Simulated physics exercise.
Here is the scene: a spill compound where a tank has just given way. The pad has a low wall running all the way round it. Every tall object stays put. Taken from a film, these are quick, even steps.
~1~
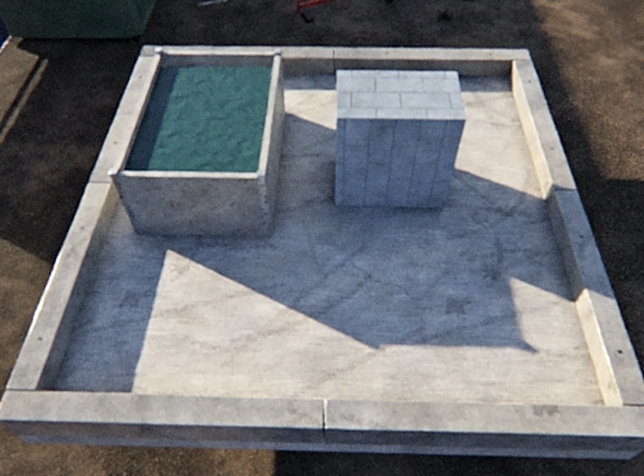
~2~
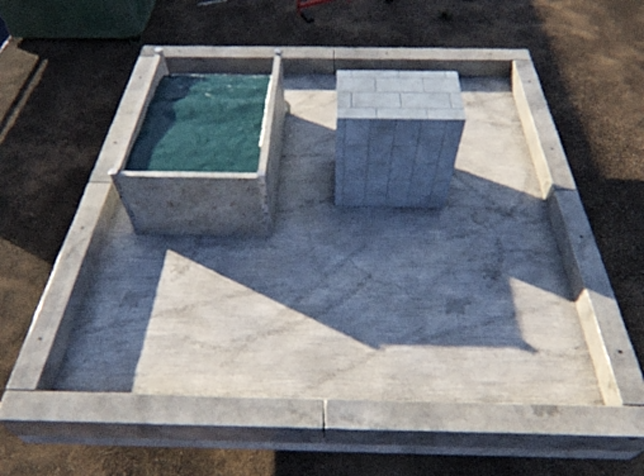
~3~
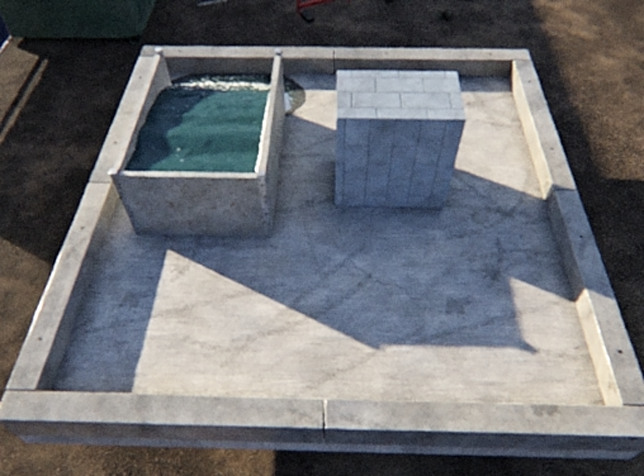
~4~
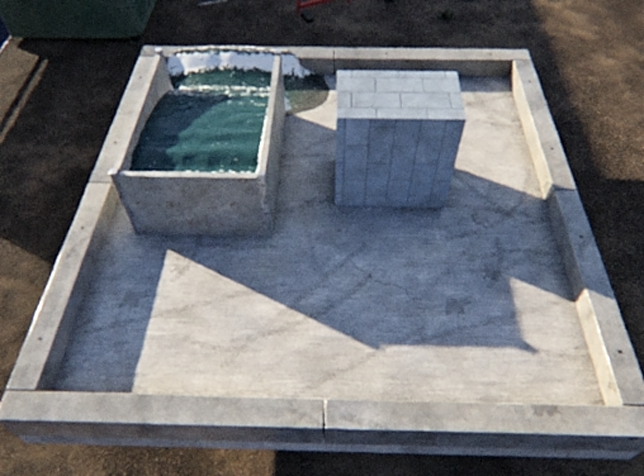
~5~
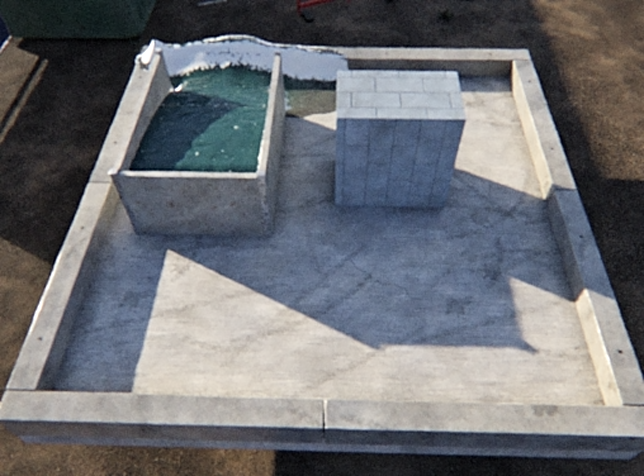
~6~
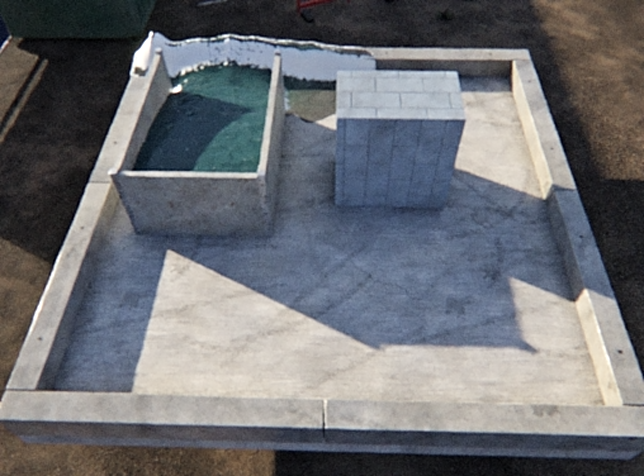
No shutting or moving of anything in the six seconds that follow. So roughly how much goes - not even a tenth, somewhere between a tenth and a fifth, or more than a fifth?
My guess: More than a fifth.
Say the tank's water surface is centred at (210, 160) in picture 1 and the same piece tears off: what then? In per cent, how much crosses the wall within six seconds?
18 %.
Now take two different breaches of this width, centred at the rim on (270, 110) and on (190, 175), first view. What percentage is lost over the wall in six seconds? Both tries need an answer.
Near 4 and 16 in a hundred.
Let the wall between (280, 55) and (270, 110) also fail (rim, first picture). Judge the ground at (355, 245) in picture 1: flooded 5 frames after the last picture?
That spot ends up soaked.
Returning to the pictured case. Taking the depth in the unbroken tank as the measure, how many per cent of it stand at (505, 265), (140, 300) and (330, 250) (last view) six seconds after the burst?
The depths come to near 6, 2 and 6 per cent respectively.
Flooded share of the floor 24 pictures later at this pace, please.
I'd put it at roughly 70 per cent.
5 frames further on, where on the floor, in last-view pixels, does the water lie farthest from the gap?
Roughly at (507, 84).
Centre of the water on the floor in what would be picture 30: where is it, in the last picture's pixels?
Around pixel (309, 170) of the last picture.
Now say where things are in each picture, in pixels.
Still water in the tank at (206, 113), in the first picture.
The front is at a hidden place, out from the gap on the tank's far side, in the second picture.
The front is at a hidden place, out from the gap on the tank's far side, in the third picture.
The front is at (317, 76), out from the gap on the tank's far side, in the fourth picture.
Water pours out on the tank's far side and has run to a hidden place, in the fifth picture.
Water pours out on the tank's far side and has run to a hidden place, in the sixth picture.
A moment on, water covers 15 % of the floor; the low wall has let 11 % over.
Next, water covers 25 % of the floor; the low wall has let 18 % over.
Then, water covers 40 % of the floor; the low wall has let 31 % over.
Later, water covers 60 % of the floor; the low wall has let 32 % over.
In the end, water covers 70 % of the floor; the low wall has let 32 % over.
